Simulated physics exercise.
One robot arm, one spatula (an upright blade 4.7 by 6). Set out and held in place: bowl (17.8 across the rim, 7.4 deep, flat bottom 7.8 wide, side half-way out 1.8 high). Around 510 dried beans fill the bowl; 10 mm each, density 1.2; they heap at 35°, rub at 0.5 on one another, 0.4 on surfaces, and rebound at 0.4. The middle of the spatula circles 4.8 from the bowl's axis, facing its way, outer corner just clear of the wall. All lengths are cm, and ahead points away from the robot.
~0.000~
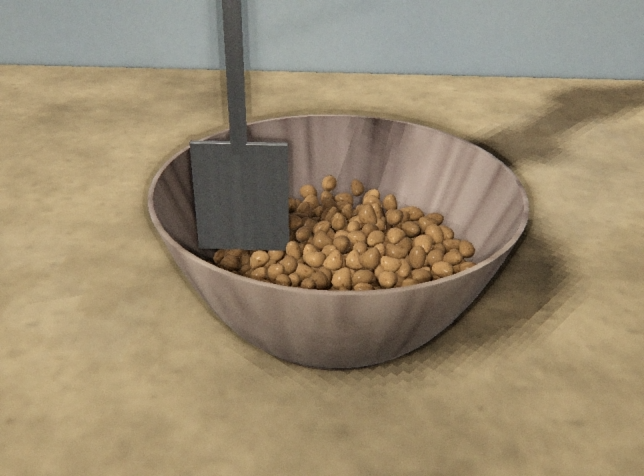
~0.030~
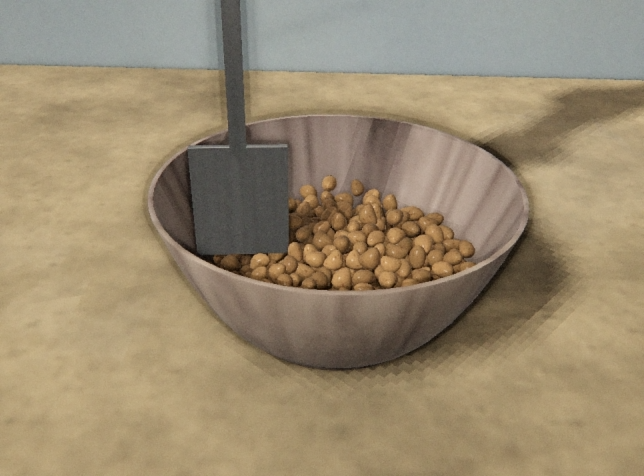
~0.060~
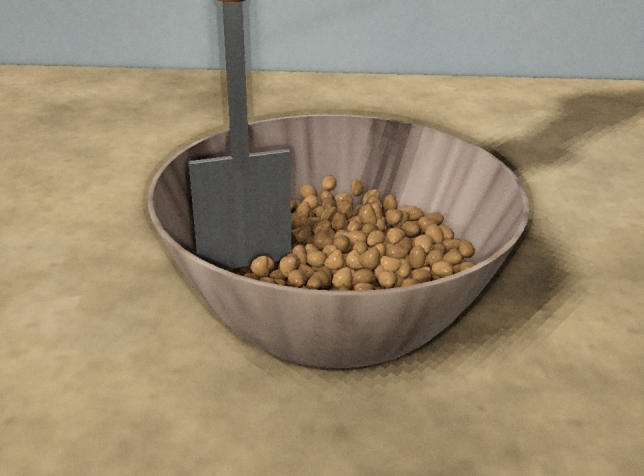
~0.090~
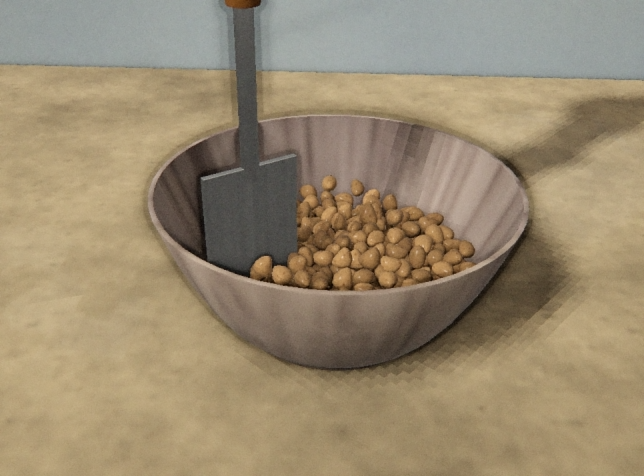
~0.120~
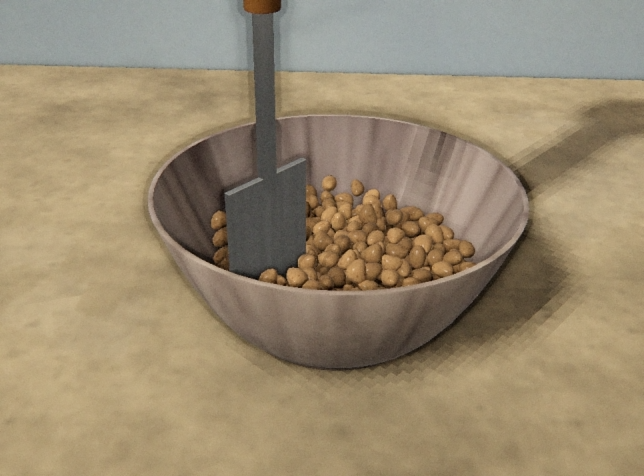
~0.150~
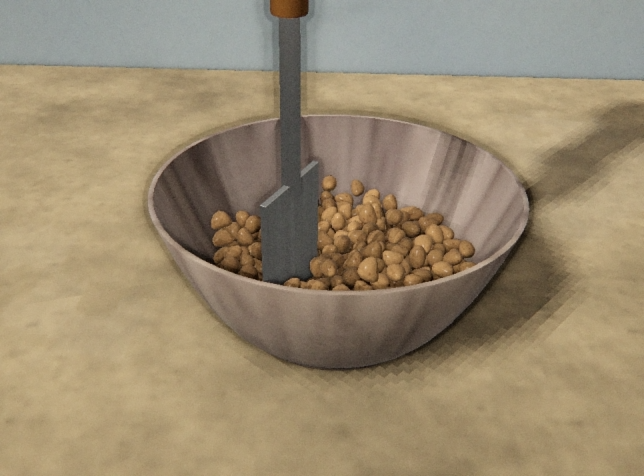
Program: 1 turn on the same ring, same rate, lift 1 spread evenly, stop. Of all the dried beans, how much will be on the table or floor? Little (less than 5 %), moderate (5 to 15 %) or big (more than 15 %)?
Answer: Little; less than 5 % of the dried beans finish on the table or floor.
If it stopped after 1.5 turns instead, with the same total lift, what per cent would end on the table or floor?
It would be near 5 per cent.
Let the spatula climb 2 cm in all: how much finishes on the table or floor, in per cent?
About 0 per cent.
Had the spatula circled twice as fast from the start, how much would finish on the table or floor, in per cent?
Then about 10 per cent.
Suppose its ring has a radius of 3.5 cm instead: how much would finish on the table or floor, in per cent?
In that case some 0 per cent.
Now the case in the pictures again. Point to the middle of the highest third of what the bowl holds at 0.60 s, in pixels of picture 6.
At about (309, 220).
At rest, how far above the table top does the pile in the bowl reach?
About 6.0 cm.
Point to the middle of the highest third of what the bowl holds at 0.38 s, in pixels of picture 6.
Near (384, 233).
After 0.38 s, 179° round, highest piece 9 above the table; 514 in the bowl.
After 0.60 s, 293° round, highest piece 9 above the table; 510 in the bowl, 3 on the table or floor, 1 in flight or on the tool.
After 0.91 s, 0° round, highest piece 6 above the table; 509 in the bowl, 5 on the table or floor.
After 1.61 s, 0° round, highest piece 6 above the table; 509 in the bowl, 5 on the table or floor.
In the end, 509 in the bowl, 5 on the table or floor. That is 1 % on the table or floor.
